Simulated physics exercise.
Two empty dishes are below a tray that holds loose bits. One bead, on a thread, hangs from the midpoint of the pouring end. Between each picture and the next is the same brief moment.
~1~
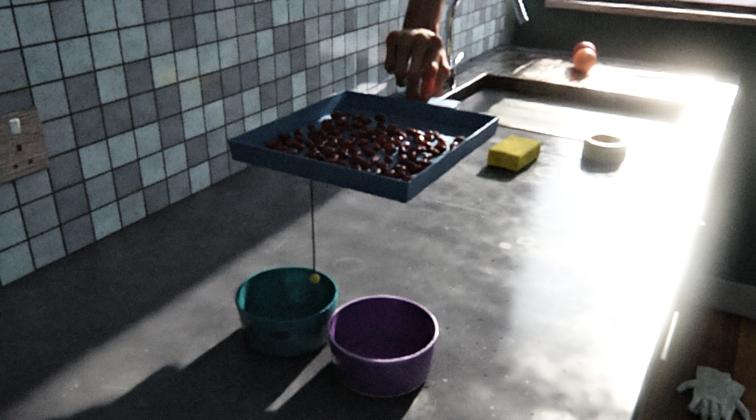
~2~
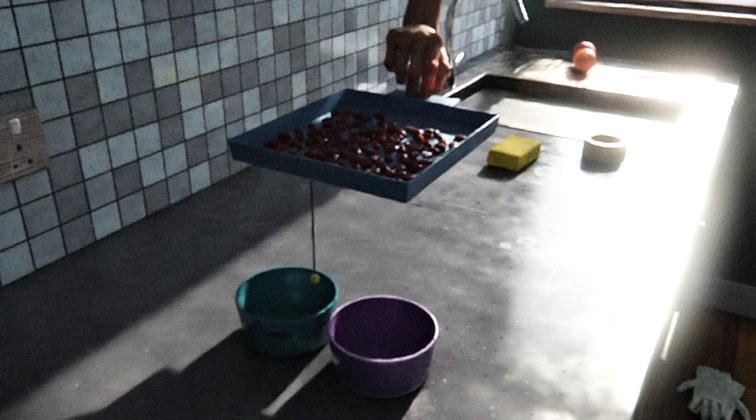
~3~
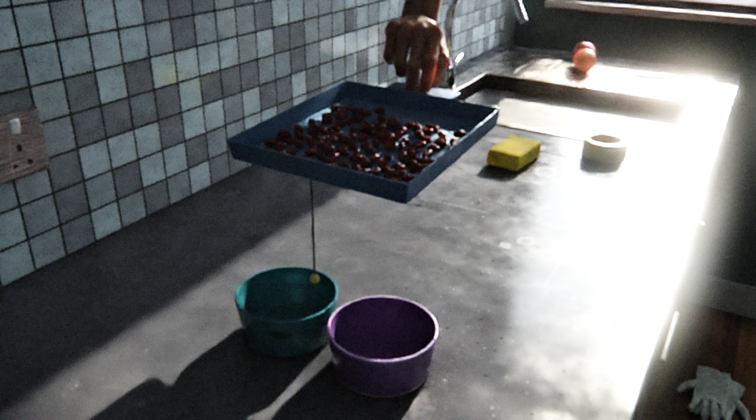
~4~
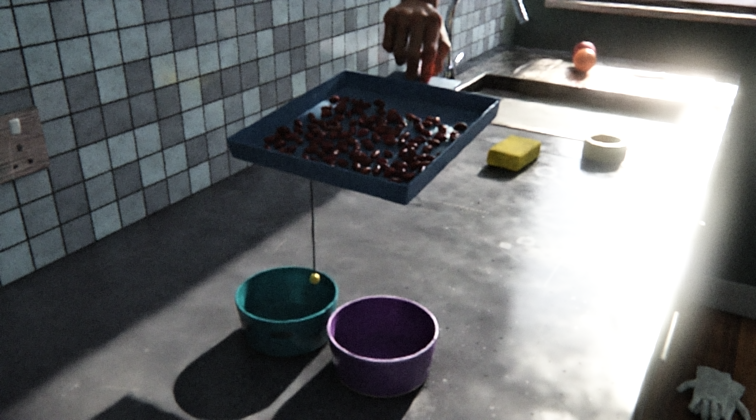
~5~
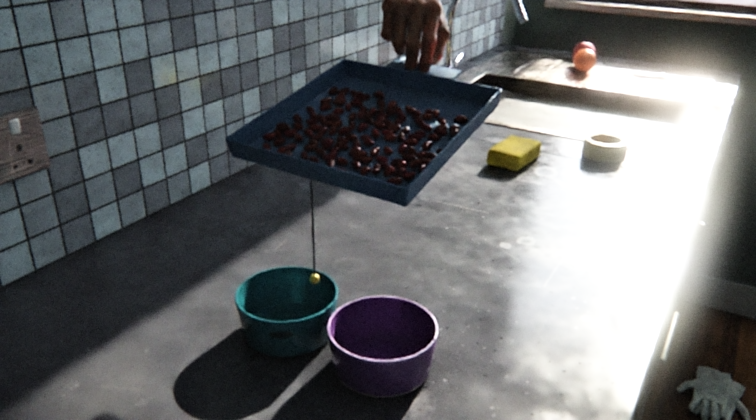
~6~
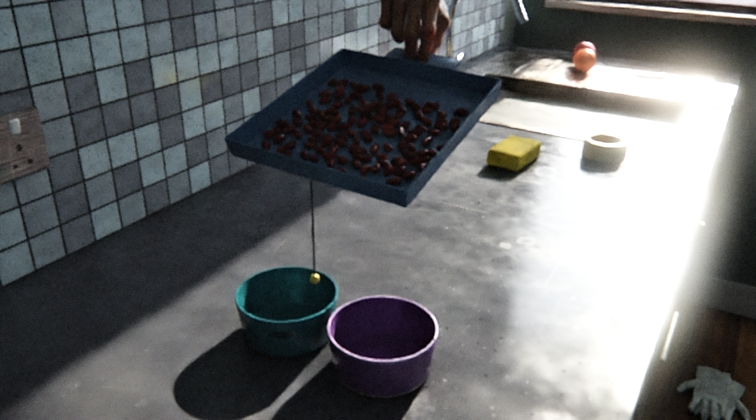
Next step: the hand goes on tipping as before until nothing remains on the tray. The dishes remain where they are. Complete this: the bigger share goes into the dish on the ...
Right.
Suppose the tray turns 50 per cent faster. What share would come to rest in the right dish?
Roughly 40 percent.
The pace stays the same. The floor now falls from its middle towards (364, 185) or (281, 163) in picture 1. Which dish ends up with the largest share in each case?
Results - the dish on the right side first, the dish on the left side second.
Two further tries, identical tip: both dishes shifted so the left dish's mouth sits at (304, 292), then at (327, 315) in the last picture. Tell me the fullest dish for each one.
The dish to the right, then the dish to the left.
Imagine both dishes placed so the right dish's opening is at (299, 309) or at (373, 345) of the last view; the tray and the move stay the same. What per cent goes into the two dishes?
Try 1: Some 40 %; try 2: Some 80 %.
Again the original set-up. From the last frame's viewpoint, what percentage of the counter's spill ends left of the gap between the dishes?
I make it about 100 percent or so.
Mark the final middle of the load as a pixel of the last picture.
(320, 367).
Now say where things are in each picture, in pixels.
Corners of the pouring end near (232, 140) and (407, 181), level; middle of the load near (367, 150), kidney beans; left dish near (256, 334); right dish near (354, 373); bead on its thread near (315, 279), in the first picture.
Corners of the pouring end near (231, 139) and (407, 181), level; middle of the load near (367, 149), in the second picture.
Corners of the pouring end near (231, 139) and (406, 182), tipped barely, lowest at the right corner; middle of the load near (367, 146), in the third picture.
Corners of the pouring end near (230, 138) and (406, 184), tipped a little, lowest at the right corner; middle of the load near (367, 142), in the fourth picture.
Corners of the pouring end near (229, 138) and (406, 186), tipped a little, lowest at the right corner; middle of the load near (366, 138), in the fifth picture.
Corners of the pouring end near (228, 137) and (405, 188), tipped a little, lowest at the right corner; middle of the load near (366, 133); left dish near (256, 334); right dish near (354, 373), in the sixth picture.
Shortly afterwards, tray tipped steeply; the whole lot on the tray.
Next, tray tipped right over; the whole lot on the tray.
Some moments later, tray tipped past a quarter turn; near a third in the right dish; a little in the left dish; near half outside both.
In the end, tray tipped past a quarter turn; near a third in the right dish; a little in the left dish; near half outside both.
